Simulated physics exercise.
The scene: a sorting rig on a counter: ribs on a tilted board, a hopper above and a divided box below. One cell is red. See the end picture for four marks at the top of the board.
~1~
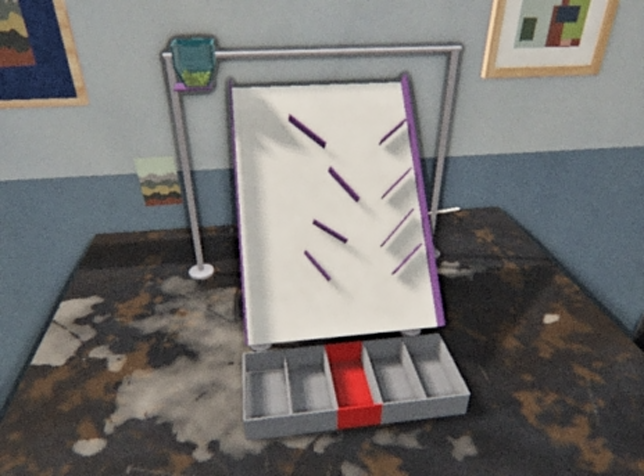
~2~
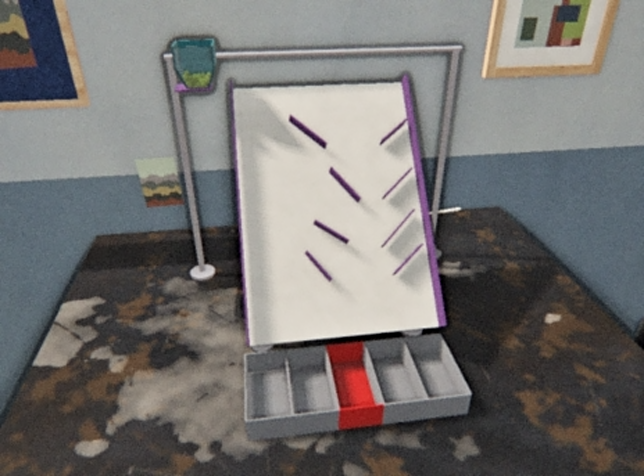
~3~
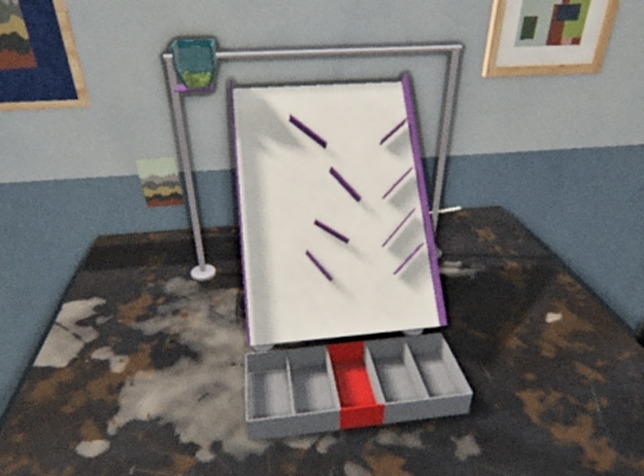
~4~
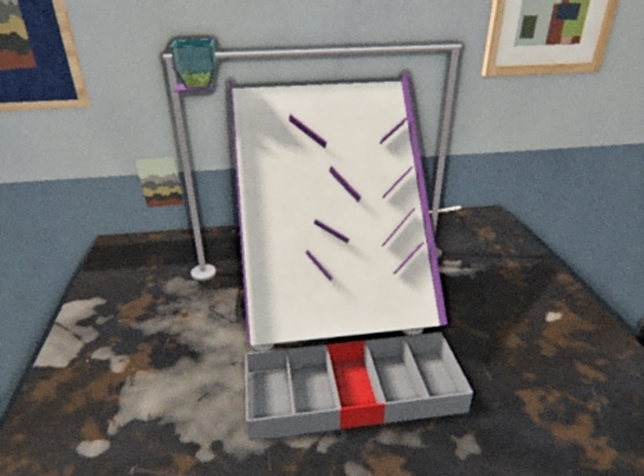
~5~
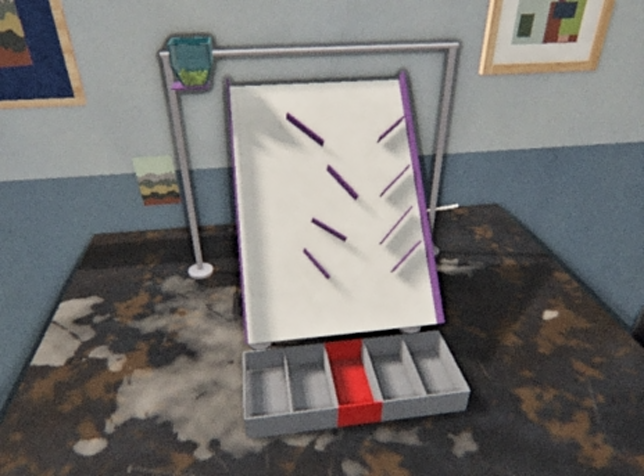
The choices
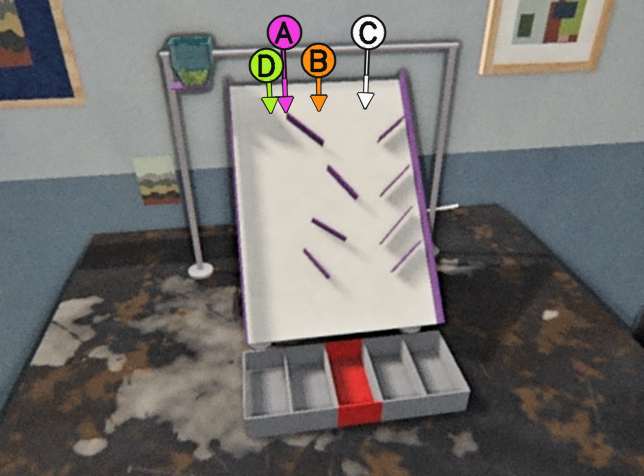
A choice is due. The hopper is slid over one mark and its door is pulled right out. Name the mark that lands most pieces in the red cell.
Best: B.
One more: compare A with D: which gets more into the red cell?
Mark A.
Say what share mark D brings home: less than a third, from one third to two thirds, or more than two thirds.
Less than a third.
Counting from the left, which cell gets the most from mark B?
The third from the left.
On the marked copy, mark A meets the board at (285, 106); mark B meets the board at (318, 105); mark C meets the board at (365, 102); mark D meets the board at (270, 107).
Choosing A, roughly a third in the red cell, roughly half in other cells, about a tenth outside the box.
Choosing B, roughly two thirds in the red cell, roughly a quarter in other cells.
Choosing C, roughly a third in the red cell, roughly half in other cells, about a tenth outside the box.
Choosing D, not one piece in the red cell, almost all in other cells, about a tenth outside the box.
